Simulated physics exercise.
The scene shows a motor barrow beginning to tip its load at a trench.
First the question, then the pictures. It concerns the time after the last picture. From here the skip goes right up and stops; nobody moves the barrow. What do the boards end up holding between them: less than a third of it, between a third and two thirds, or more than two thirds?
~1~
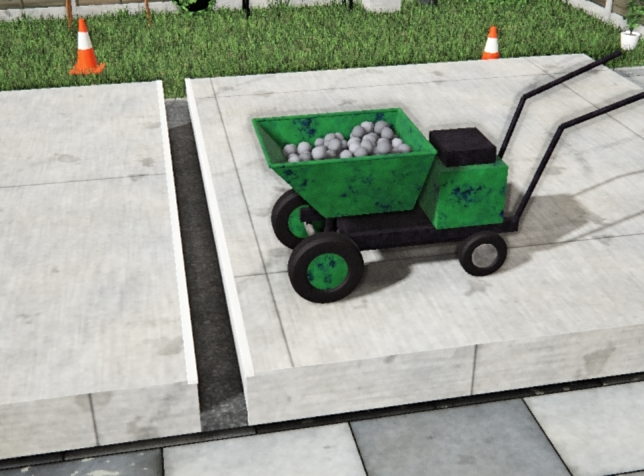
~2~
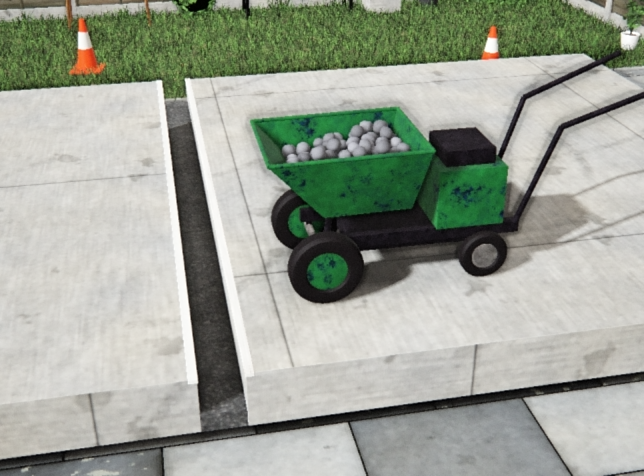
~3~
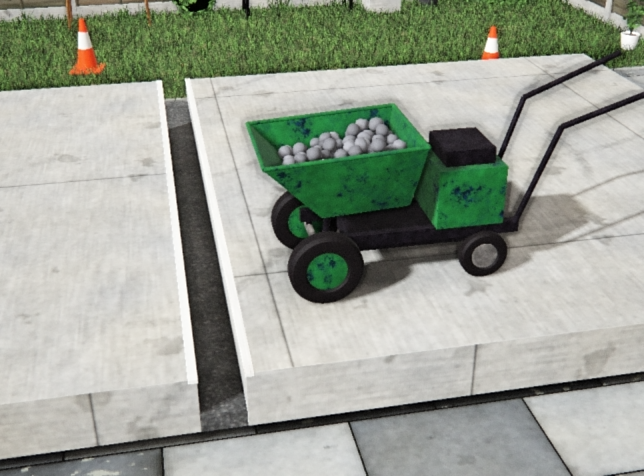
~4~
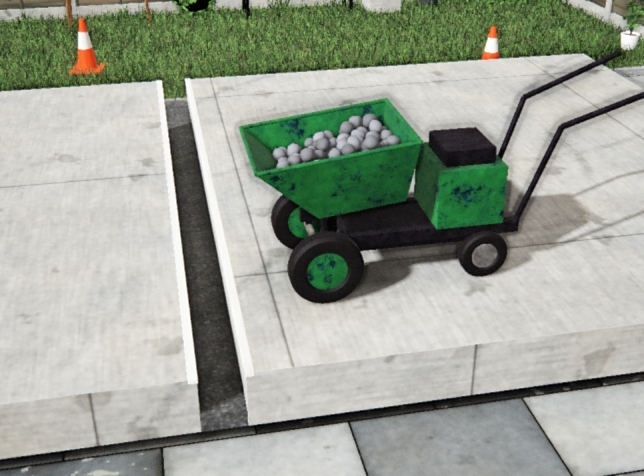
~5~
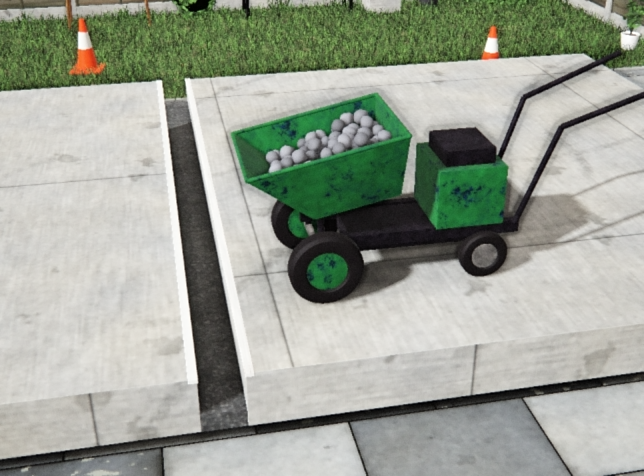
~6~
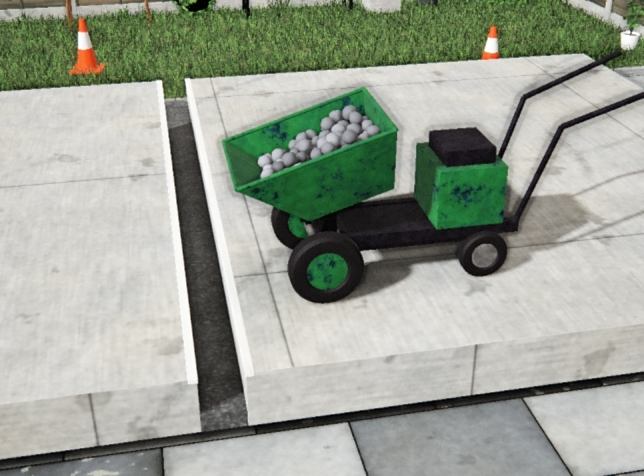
It will put below a third into the trench.
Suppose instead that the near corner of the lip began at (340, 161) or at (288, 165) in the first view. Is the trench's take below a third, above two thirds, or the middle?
One to two thirds, then between a third and two thirds.
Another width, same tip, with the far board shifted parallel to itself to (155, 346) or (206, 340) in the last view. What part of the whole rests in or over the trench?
80 %, 0 %.
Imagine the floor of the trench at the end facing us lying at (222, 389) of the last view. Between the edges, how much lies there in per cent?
I'd say around 10 in a hundred.
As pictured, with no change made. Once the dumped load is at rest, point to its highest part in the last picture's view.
Roughly (151, 279).
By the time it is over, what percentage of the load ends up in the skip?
40 per cent, roughly.
Soon, skip tipped steeply; all in the skip.
A while on, skip tipped right over; most in the skip; a stray few in or heaped over the trench; a small part beyond it; a stray few falling.
Towards the end, skip tipped right over; about a third in the skip; a small part in or heaped over the trench; about half beyond it.
Finally, skip tipped right over; about a third in the skip; a small part in or heaped over the trench; about half beyond it.
